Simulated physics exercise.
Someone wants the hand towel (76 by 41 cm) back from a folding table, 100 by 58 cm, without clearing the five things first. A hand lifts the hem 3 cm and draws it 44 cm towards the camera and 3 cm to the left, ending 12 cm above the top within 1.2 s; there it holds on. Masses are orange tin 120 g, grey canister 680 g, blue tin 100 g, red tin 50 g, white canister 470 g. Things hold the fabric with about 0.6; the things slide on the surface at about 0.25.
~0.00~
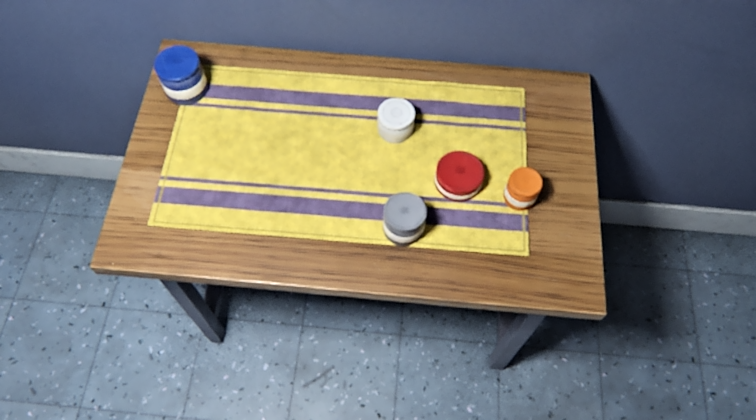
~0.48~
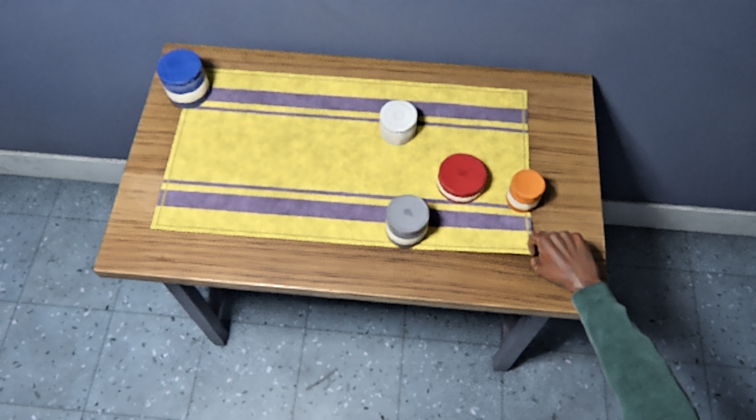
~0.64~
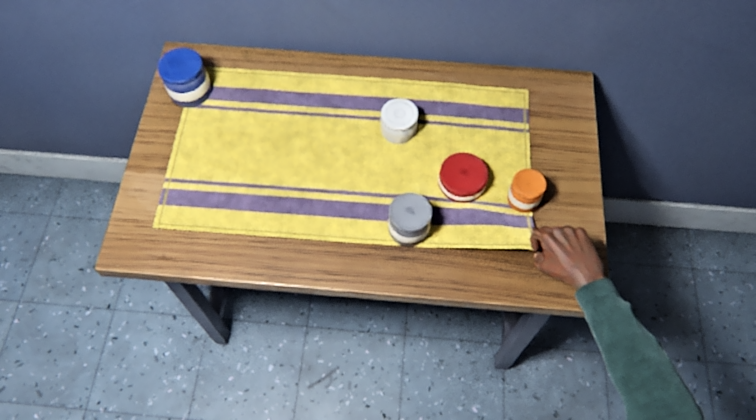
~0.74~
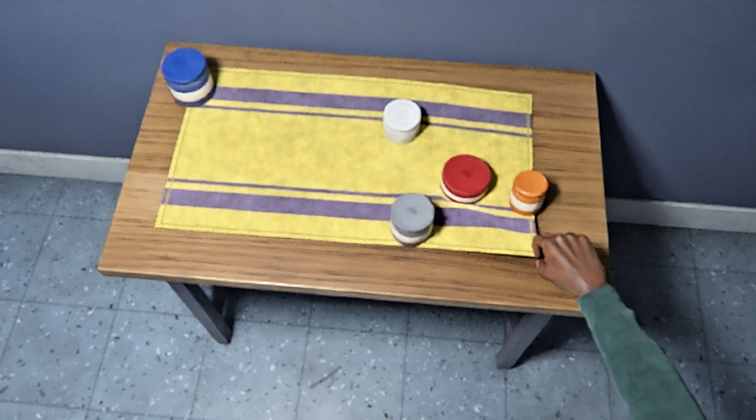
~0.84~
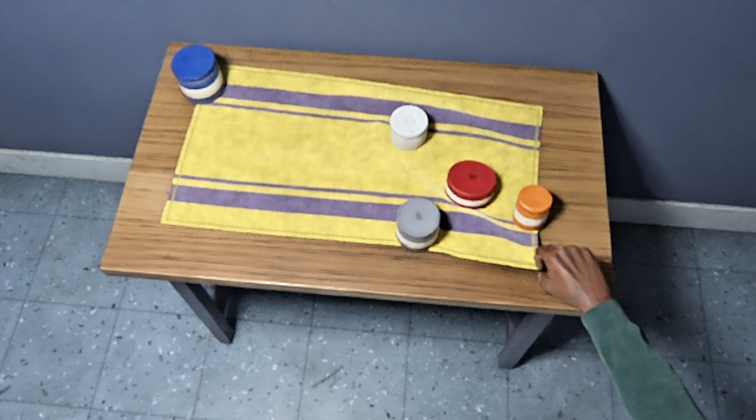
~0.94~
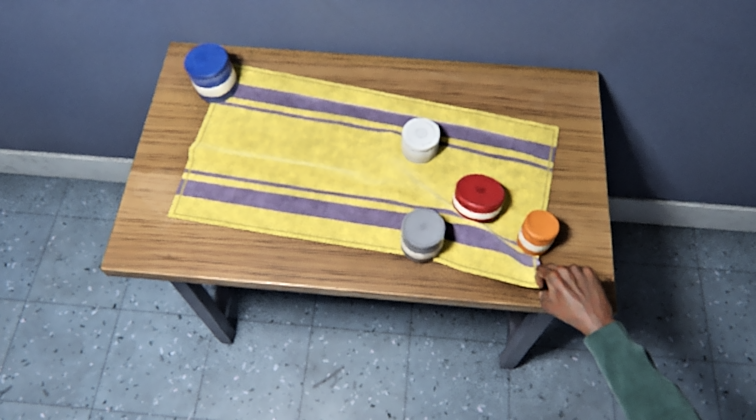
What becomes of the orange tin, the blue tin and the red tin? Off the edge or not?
In order: The orange tin falls off; the blue tin keeps to the top; the red tin goes over the edge.
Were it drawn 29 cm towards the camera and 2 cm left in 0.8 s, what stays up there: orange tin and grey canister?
In that case: Orange tin goes over, grey canister drops off.
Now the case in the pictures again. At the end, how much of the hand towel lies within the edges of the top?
Some 0 per cent of it.
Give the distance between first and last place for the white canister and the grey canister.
White canister over the edge, grey canister off the top.
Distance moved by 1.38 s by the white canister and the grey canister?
About: White canister 30 cm, grey canister 25 cm.
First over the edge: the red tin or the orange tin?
First goes the orange one.
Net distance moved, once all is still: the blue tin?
Blue tin 35 cm.
After 1.2 s, 95 % of the hand towel is still over the top; orange tin 23 cm off its start, red tin 16 cm off its start, blue tin 13 cm off its start.
After 1.4 s, 75 % of the hand towel is still over the top; orange tin on its side, 40 cm off its start, red tin 31 cm off its start, blue tin 24 cm off its start.
After 1.6 s, 60 % of the hand towel is still over the top; orange tin over the edge, red tin on its side, 42 cm off its start at (550, 369), blue tin 31 cm off its start at (321, 100).
After 1.8 s, 50 % of the hand towel is still over the top; orange tin over the edge, red tin over the edge, blue tin 34 cm off its start.
After 3.4 s, 0 % of the hand towel is still over the top; orange tin over the edge, red tin over the edge, blue tin 37 cm off its start at (345, 118), white canister over the edge.
